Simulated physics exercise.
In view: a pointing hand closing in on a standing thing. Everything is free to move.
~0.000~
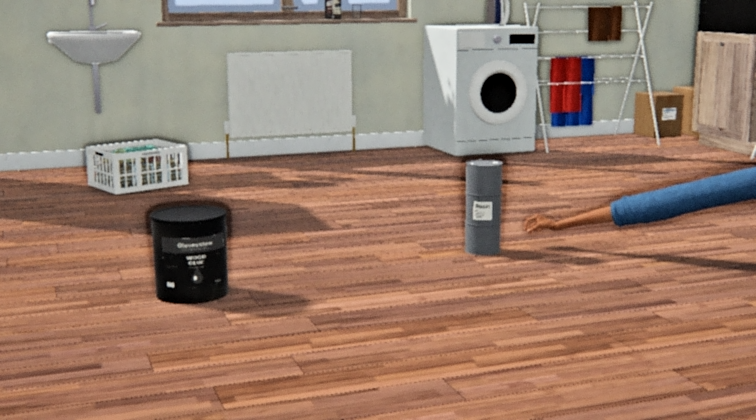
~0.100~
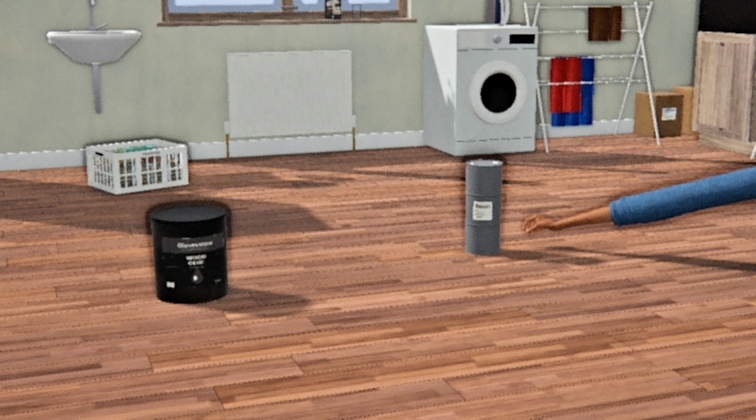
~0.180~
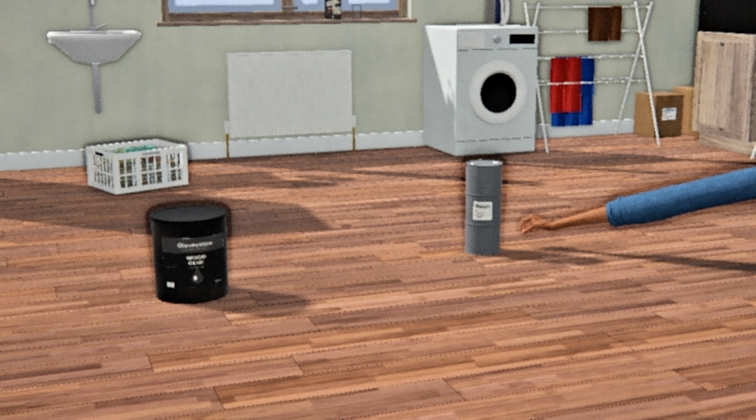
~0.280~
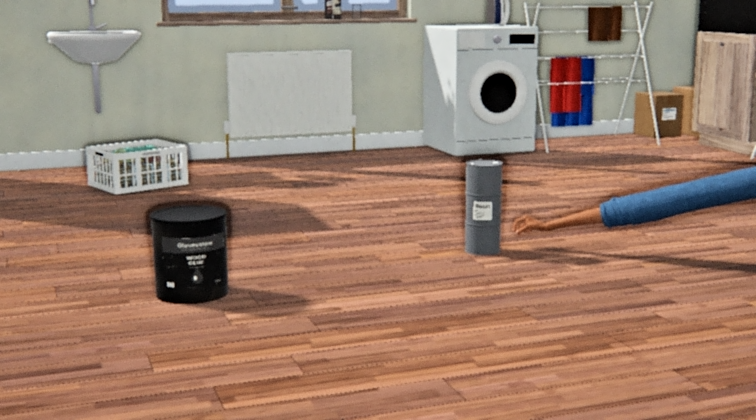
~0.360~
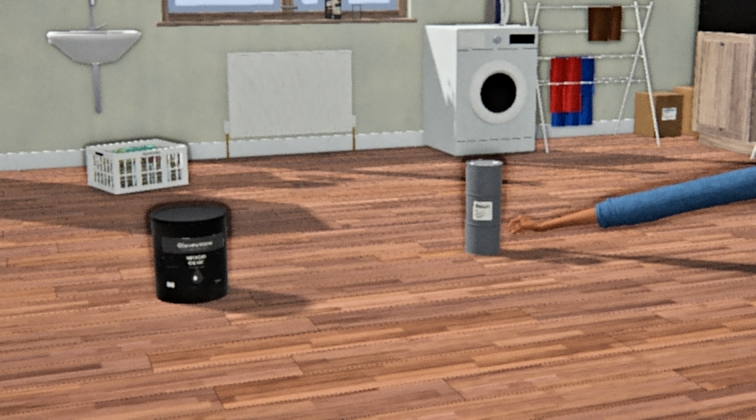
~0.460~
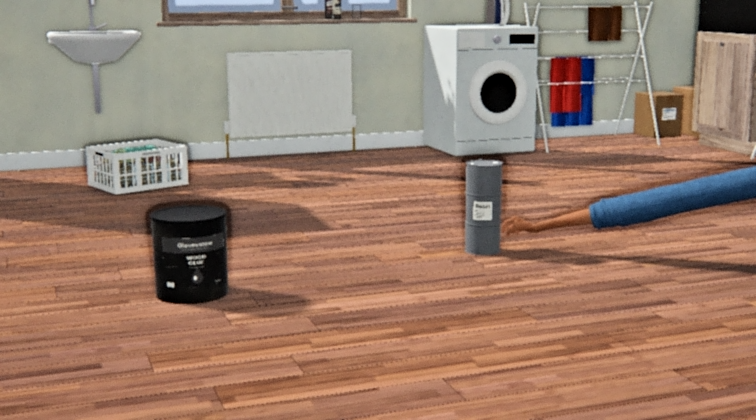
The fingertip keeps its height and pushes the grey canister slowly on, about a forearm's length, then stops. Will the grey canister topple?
The grey canister keeps standing.
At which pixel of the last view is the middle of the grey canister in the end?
Near (409, 214).
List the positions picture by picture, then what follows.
In the first picture, grey canister (483, 207).
In the second picture, grey canister (483, 207).
In the third picture, grey canister (483, 207).
In the fourth picture, grey canister (483, 207).
In the fifth picture, grey canister (483, 207).
In the sixth picture, grey canister (483, 207).
By 0.96 s, grey canister moved about its own width near (456, 209).
By 1.36 s, grey canister moved well along near (429, 212).
When it is over (2.7 s), moved from the start, grey canister. End places, in pixels of the last picture, grey canister near (409, 214).
